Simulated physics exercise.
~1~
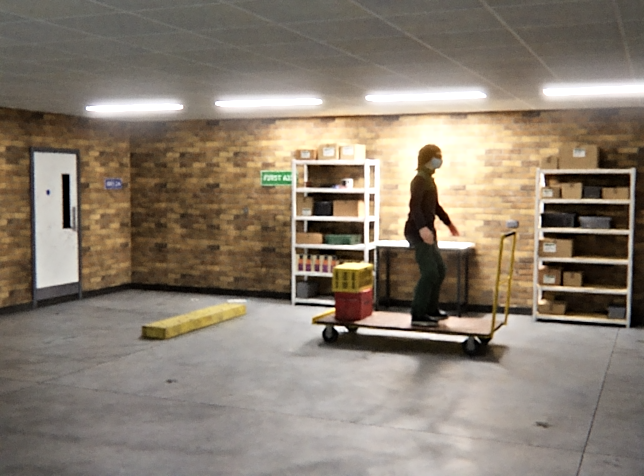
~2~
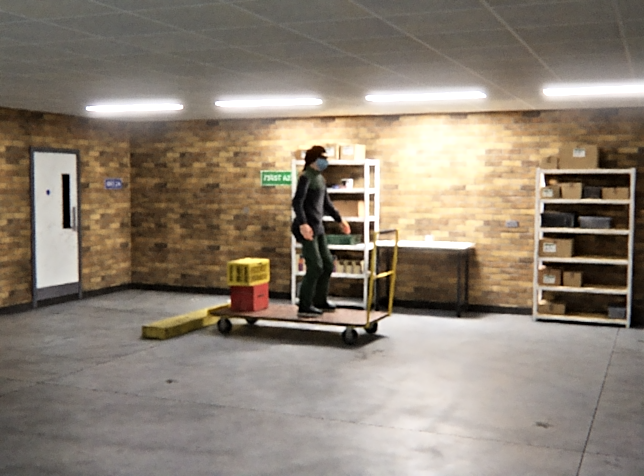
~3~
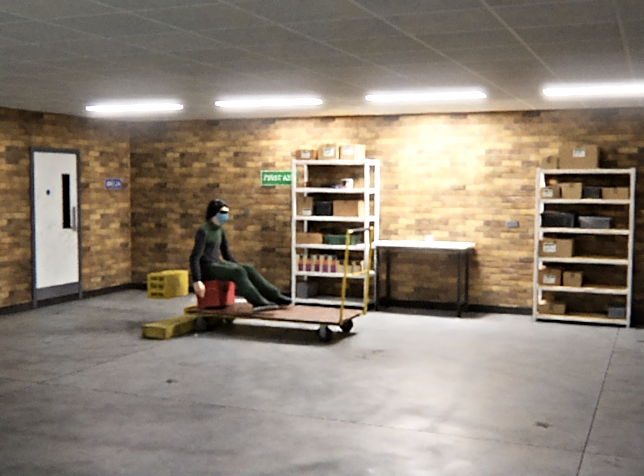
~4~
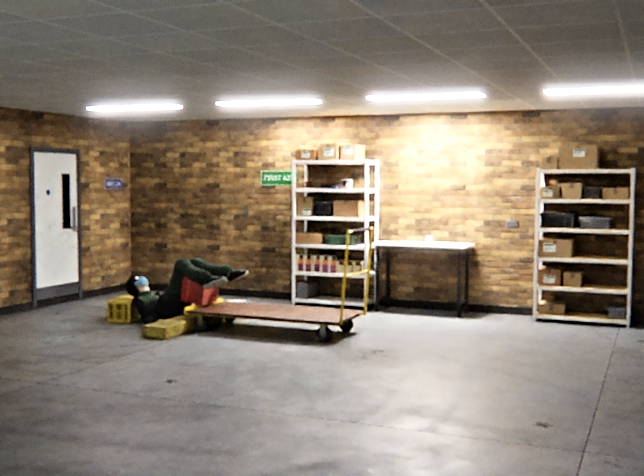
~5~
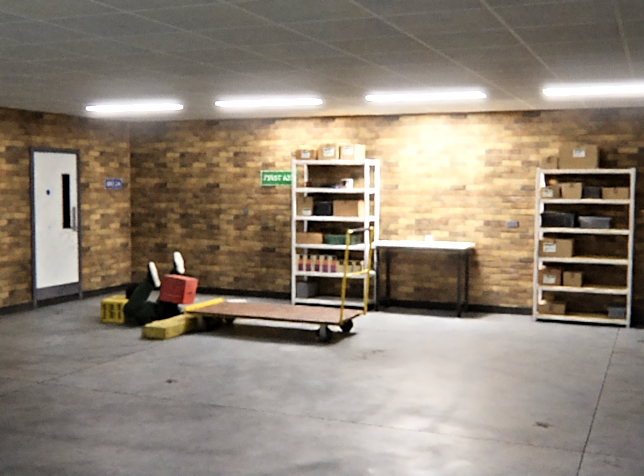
A trolley rolls left into a yellow kerb, throwing its rider and both containers off.
